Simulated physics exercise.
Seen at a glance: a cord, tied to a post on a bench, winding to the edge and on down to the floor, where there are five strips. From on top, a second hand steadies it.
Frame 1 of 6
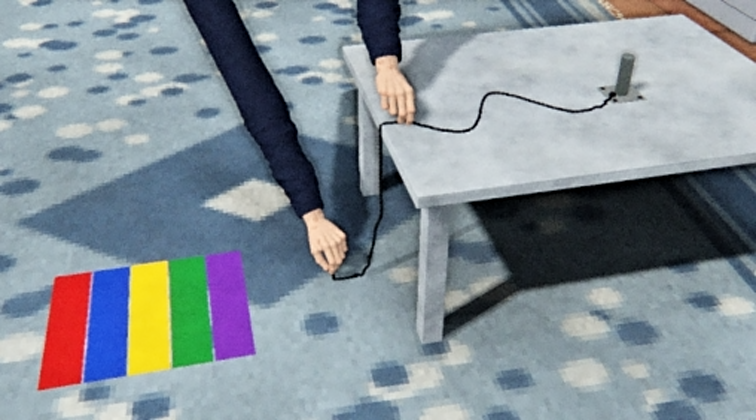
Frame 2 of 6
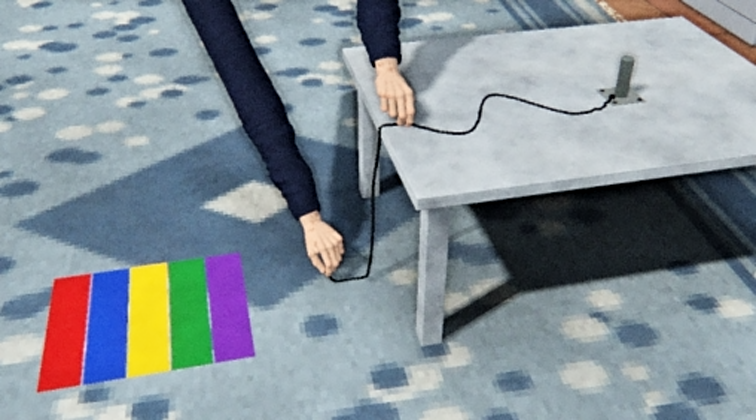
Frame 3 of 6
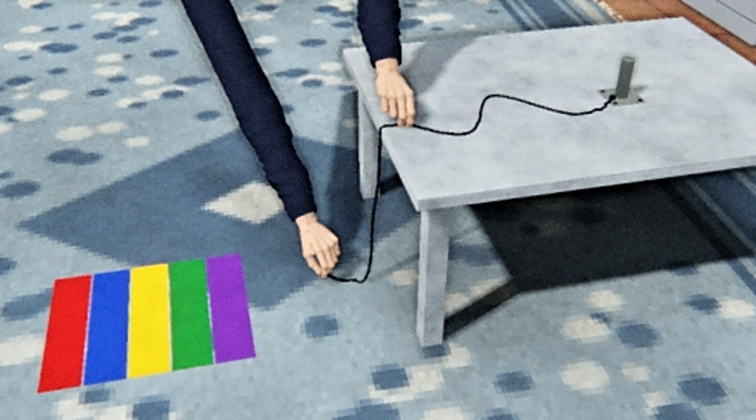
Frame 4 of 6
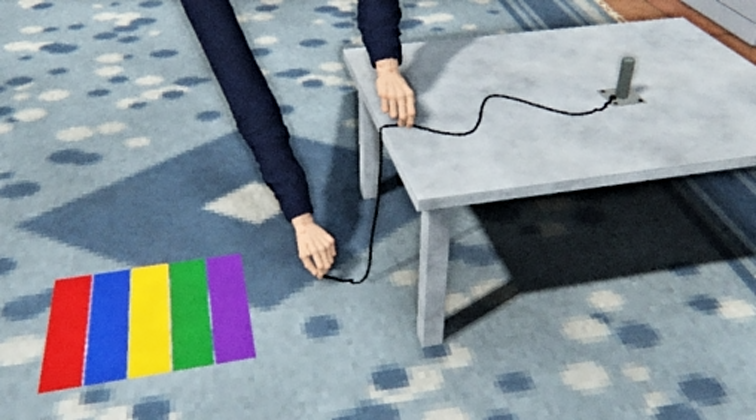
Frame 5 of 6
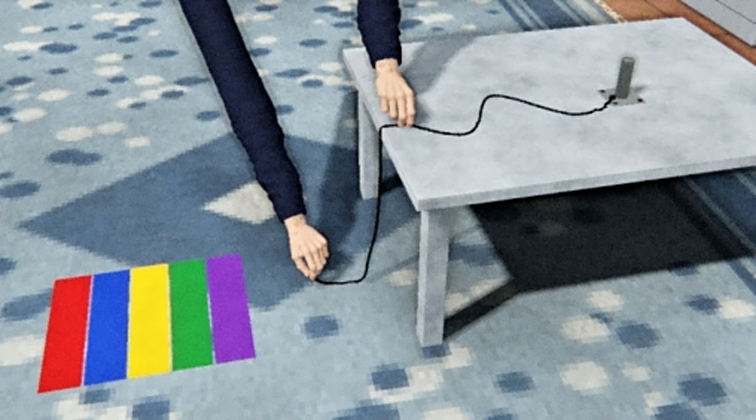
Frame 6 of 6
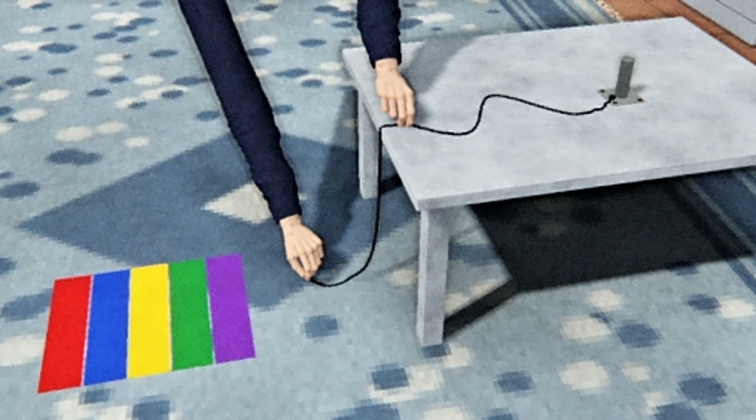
A hand near the floor drew the end of a black cord slowly a short way left, toward five coloured strips, while another hand stayed at the bench's edge and the post stood still.
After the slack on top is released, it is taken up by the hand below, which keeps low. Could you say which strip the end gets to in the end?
It gets to the blue strip.
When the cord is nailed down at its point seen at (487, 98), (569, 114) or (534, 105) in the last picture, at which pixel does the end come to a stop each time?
Result per try (px, approx.): (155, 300); (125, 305); (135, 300).
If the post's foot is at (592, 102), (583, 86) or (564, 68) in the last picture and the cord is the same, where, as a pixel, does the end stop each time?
The places come out near (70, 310), (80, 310) and (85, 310).
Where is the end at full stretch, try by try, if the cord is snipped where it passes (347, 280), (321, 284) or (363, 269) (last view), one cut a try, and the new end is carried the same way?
Taking them in turn, it's about (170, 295), then about (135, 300), and finally about (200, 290).
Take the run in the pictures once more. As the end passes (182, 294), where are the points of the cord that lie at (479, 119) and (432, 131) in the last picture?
Positions: (417, 121) for the first, (373, 156) for the second.
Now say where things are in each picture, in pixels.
The first picture shows end (329, 270); purple (233, 337); green (192, 343); yellow (149, 350); blue (106, 357); red (62, 364).
The second picture shows end (326, 272); cord through (595, 109) (515, 98) (476, 126) (397, 125) (373, 194) (370, 264).
The third picture shows end (322, 273).
The fourth picture shows end (318, 274); cord through (596, 110) (516, 99) (477, 126) (397, 125) (379, 194) (369, 265).
The fifth picture shows end (311, 275).
The sixth picture shows end (306, 276); cord through (595, 110) (515, 99) (476, 126) (397, 125) (379, 194) (367, 264).
Early on, end near (182, 294); over green.
Midway, end near (135, 301); over yellow.
At the end of the slack, end near (109, 305); over blue. It gets as far as the blue strip.
